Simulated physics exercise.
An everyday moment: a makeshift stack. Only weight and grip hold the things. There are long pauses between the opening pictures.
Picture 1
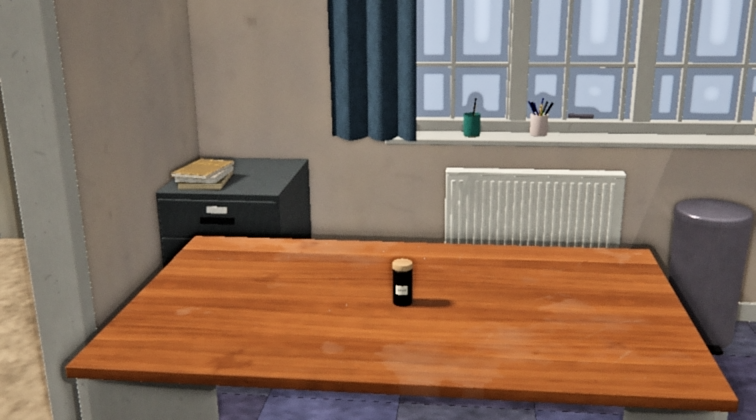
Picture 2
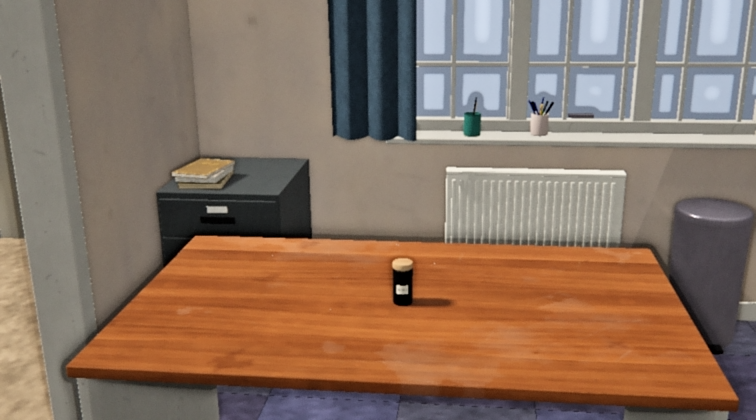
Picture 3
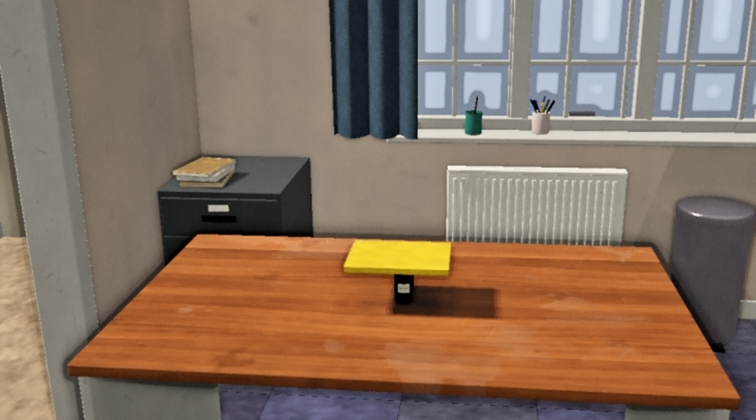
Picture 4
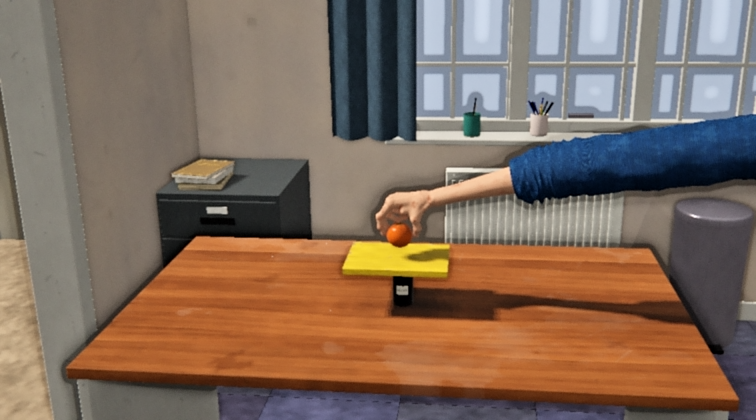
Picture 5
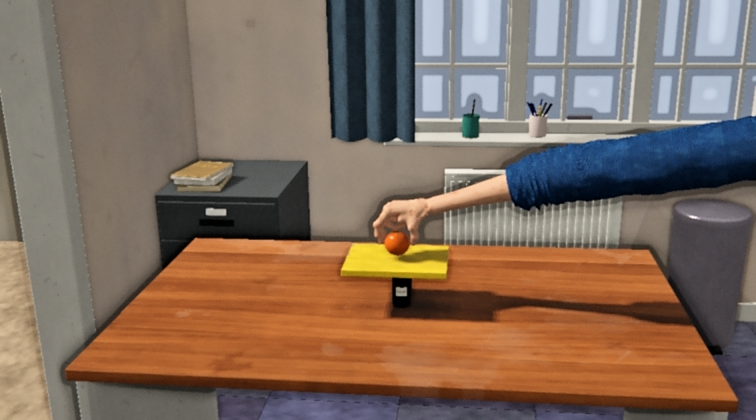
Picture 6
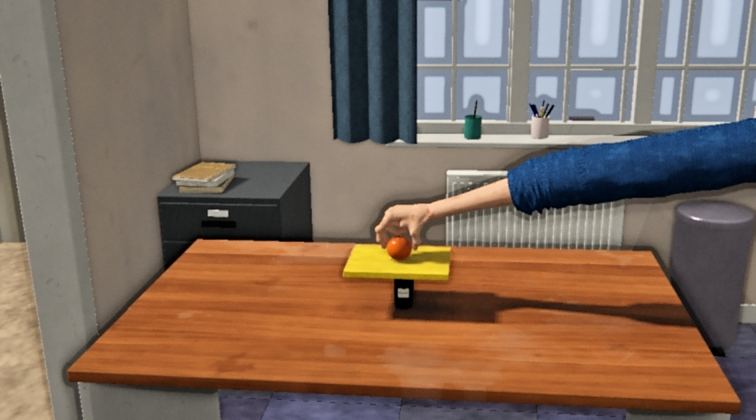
A yellow board appears atop a small dark jar, then a hand lowers an orange tomato onto it.
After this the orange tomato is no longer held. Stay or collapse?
In the end the stack keeps its balance.
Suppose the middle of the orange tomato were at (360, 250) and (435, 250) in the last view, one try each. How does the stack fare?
First, it gives way; second, it holds.
Then, 0.20 s past the last view, nothing moves.
Then, 0.50 s past the last view, orange tomato resting near (399, 248).
Finally, all 3 still in place. Final places as the last picture's camera would see them, orange tomato near (399, 248). The stack holds.
